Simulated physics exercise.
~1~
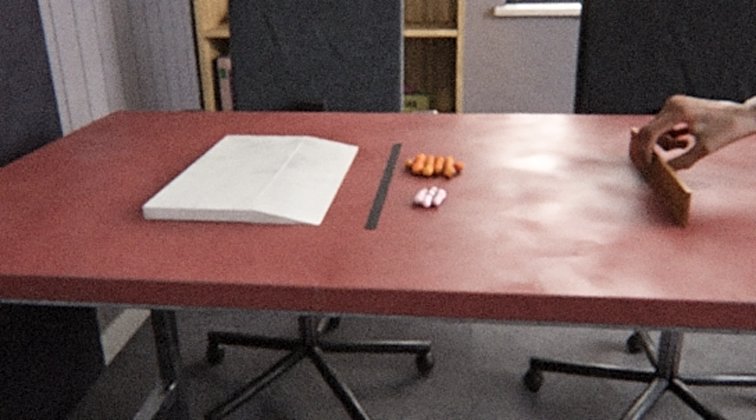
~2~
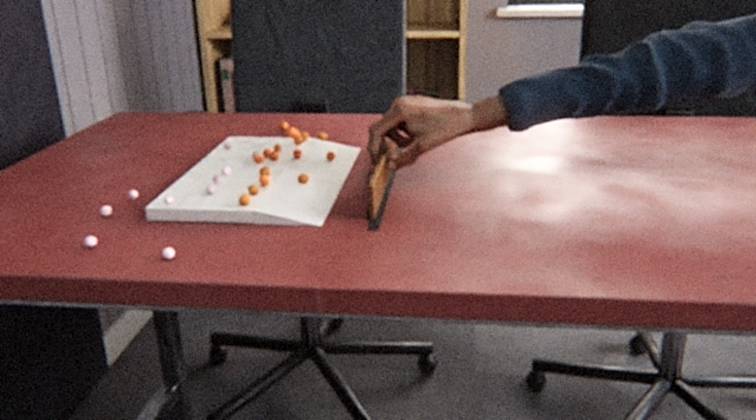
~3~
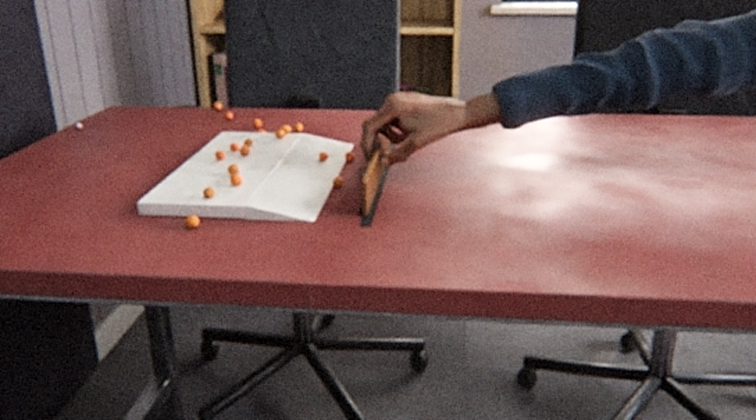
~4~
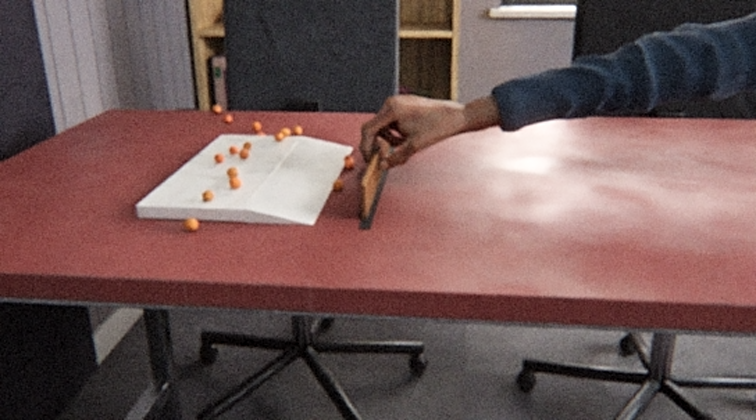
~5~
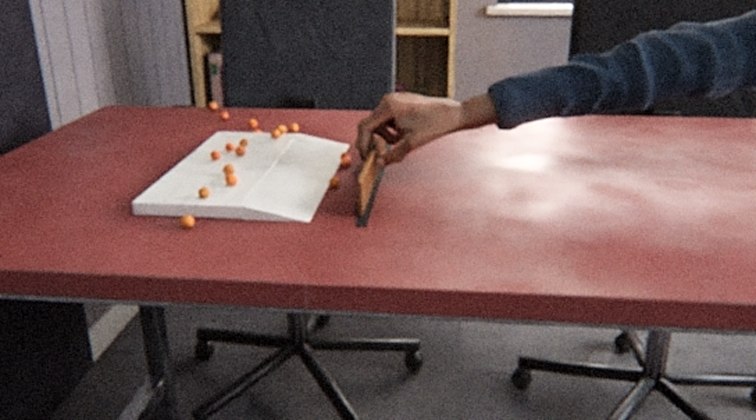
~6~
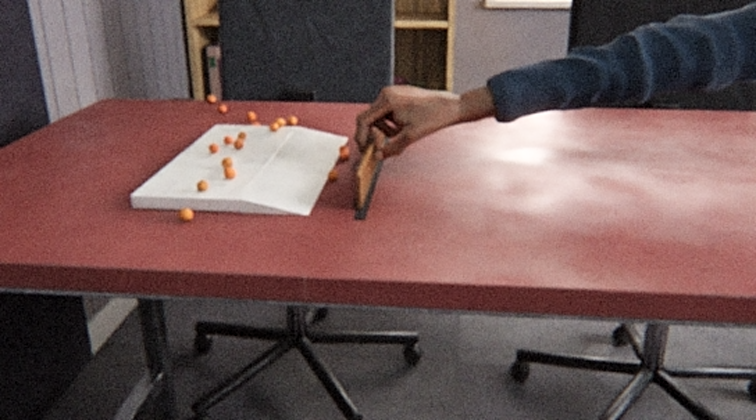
A hand swept a small wooden strip left across a red table to a line of black tape, scattering orange and pink balls over a low white wedge. The pink ones rolled out of sight, while the orange ones settled on and around the wedge.
